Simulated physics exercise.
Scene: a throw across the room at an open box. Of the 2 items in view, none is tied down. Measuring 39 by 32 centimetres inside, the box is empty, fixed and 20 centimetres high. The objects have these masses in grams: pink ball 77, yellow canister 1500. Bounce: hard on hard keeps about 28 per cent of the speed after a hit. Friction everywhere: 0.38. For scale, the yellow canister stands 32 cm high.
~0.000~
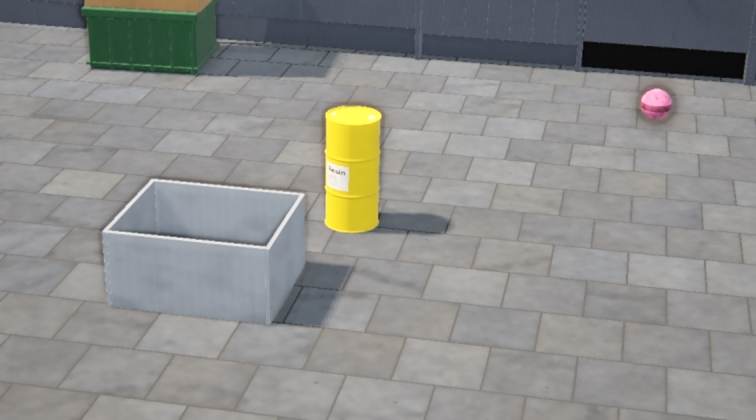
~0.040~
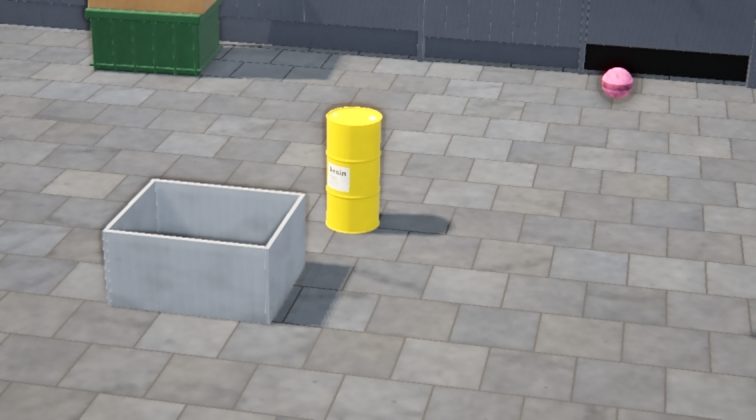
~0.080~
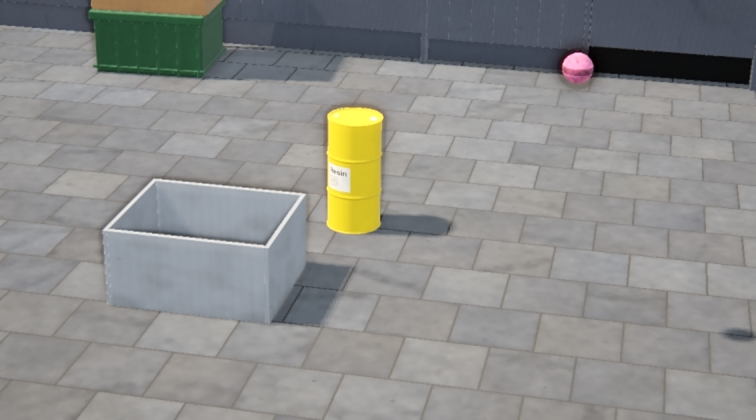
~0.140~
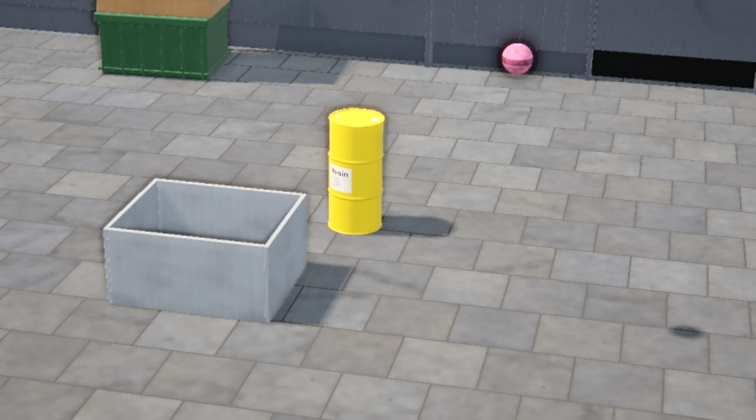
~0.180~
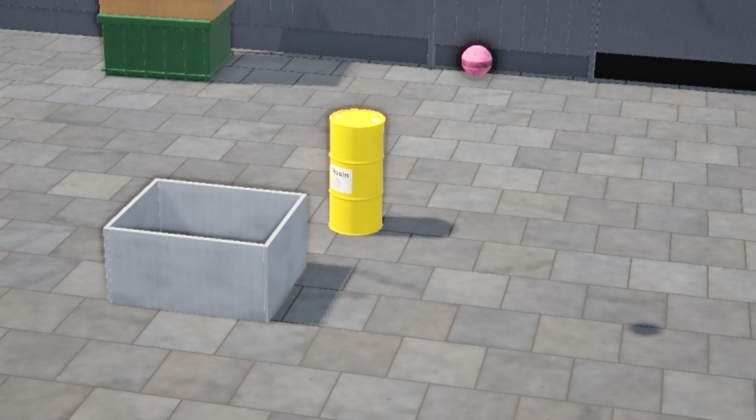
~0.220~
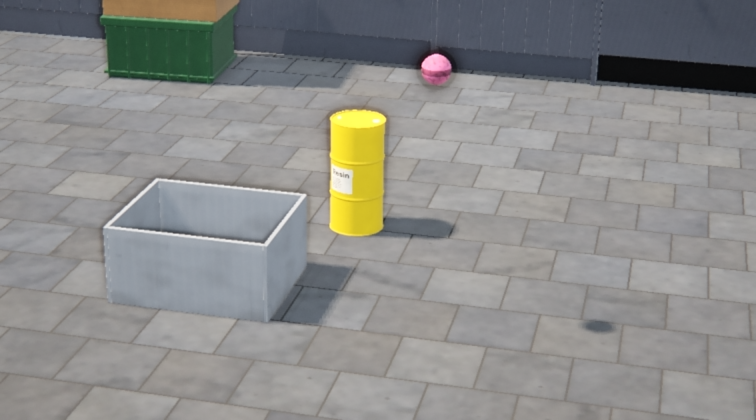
At the start, a pink ball is in the air at the upper right, with a yellow canister standing near the middle and an open, empty grey box at the left. The ball travels left, rising at first, then levels off and dips slightly while the canister and box stay still.
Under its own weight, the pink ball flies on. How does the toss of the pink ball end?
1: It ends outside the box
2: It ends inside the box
It ends inside the box.
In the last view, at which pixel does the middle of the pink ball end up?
Rest point: Near (197, 289).
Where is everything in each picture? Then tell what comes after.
In the first picture, 105 cm from the box's middle; pink ball (656, 105); yellow canister (353, 170).
In the second picture, 96 cm from the box's middle; pink ball (617, 83); yellow canister (354, 170).
In the third picture, 87 cm from the box's middle; pink ball (578, 68); yellow canister (355, 171).
In the fourth picture, 74 cm from the box's middle; pink ball (518, 59); yellow canister (356, 172).
In the fifth picture, 66 cm from the box's middle; pink ball (477, 61); yellow canister (357, 172).
In the sixth picture, 57 cm from the box's middle; pink ball (436, 70); yellow canister (357, 173).
After 0.42 s, 15 cm from the box's middle; pink ball near (248, 207).
After 0.62 s, ball inside the box; pink ball near (138, 260).
At rest (2.3 s), ball inside the box; yellow canister in place, give or take 10 cm. Seen from the same camera at the end, pink ball near (197, 289).
